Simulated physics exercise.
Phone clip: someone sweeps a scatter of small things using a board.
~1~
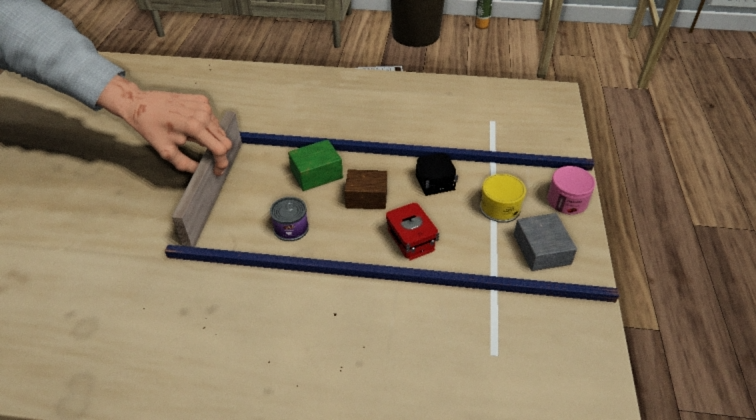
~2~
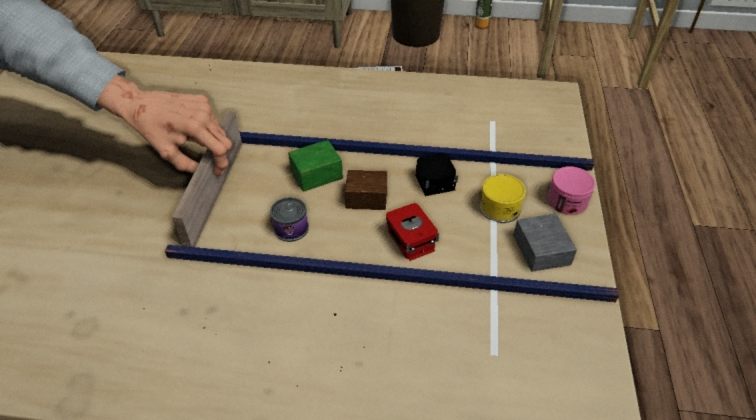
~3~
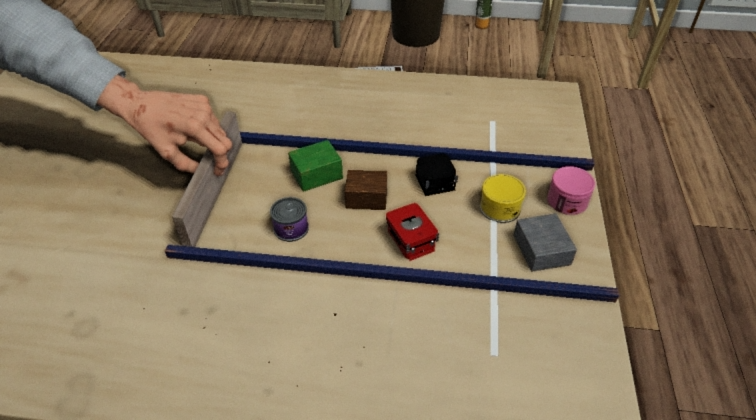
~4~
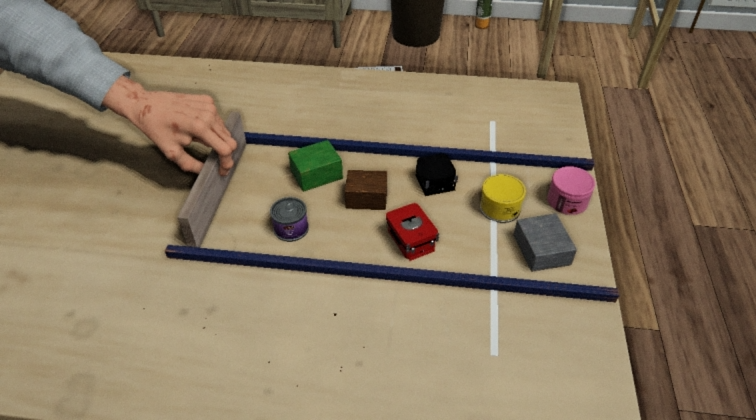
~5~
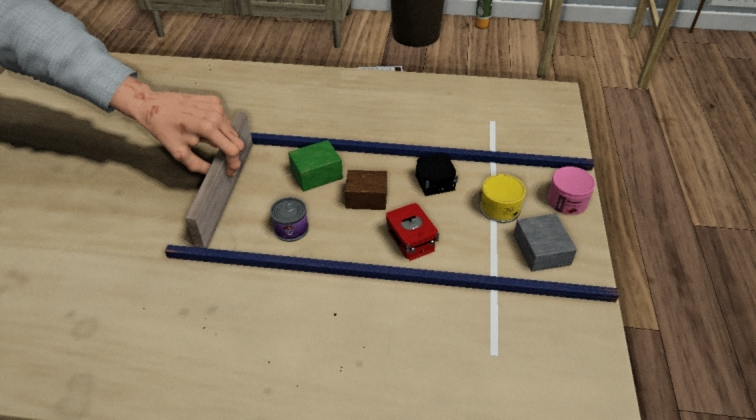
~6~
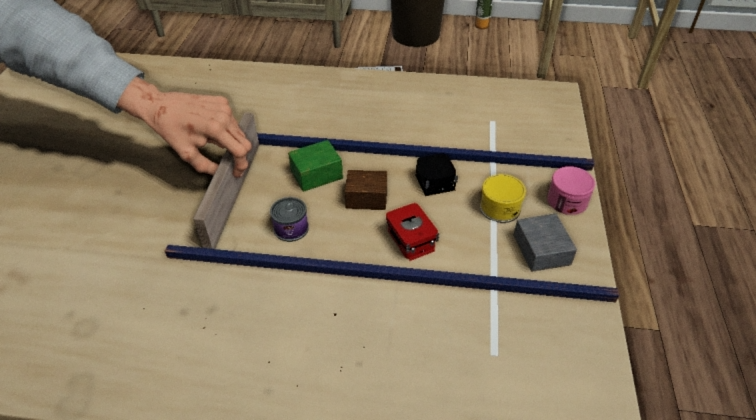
A hand sliding a wooden board slightly right between blue rails on a table, the scattered blocks, tins and cases staying still.
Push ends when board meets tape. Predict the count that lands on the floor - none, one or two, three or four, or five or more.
The count on the floor is none.
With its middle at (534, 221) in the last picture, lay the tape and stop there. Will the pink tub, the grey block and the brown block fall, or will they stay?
Result - the pink tub is gone, the grey block is gone, the brown block is safe.
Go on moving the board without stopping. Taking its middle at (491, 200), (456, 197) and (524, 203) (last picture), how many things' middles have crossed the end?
That makes 0, 0, 2.
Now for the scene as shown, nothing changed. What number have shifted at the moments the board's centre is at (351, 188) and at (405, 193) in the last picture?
By then 3, and 5.
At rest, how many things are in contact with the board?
That comes to 3.
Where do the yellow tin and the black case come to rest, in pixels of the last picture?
About (563, 207), and the other about (555, 179).
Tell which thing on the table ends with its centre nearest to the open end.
Pink tub.
Early on, none off yet; pink tub at rest near (571, 191); grey block at rest near (544, 242); yellow tin at rest near (502, 198).
Finally, the number that fall off is zero.
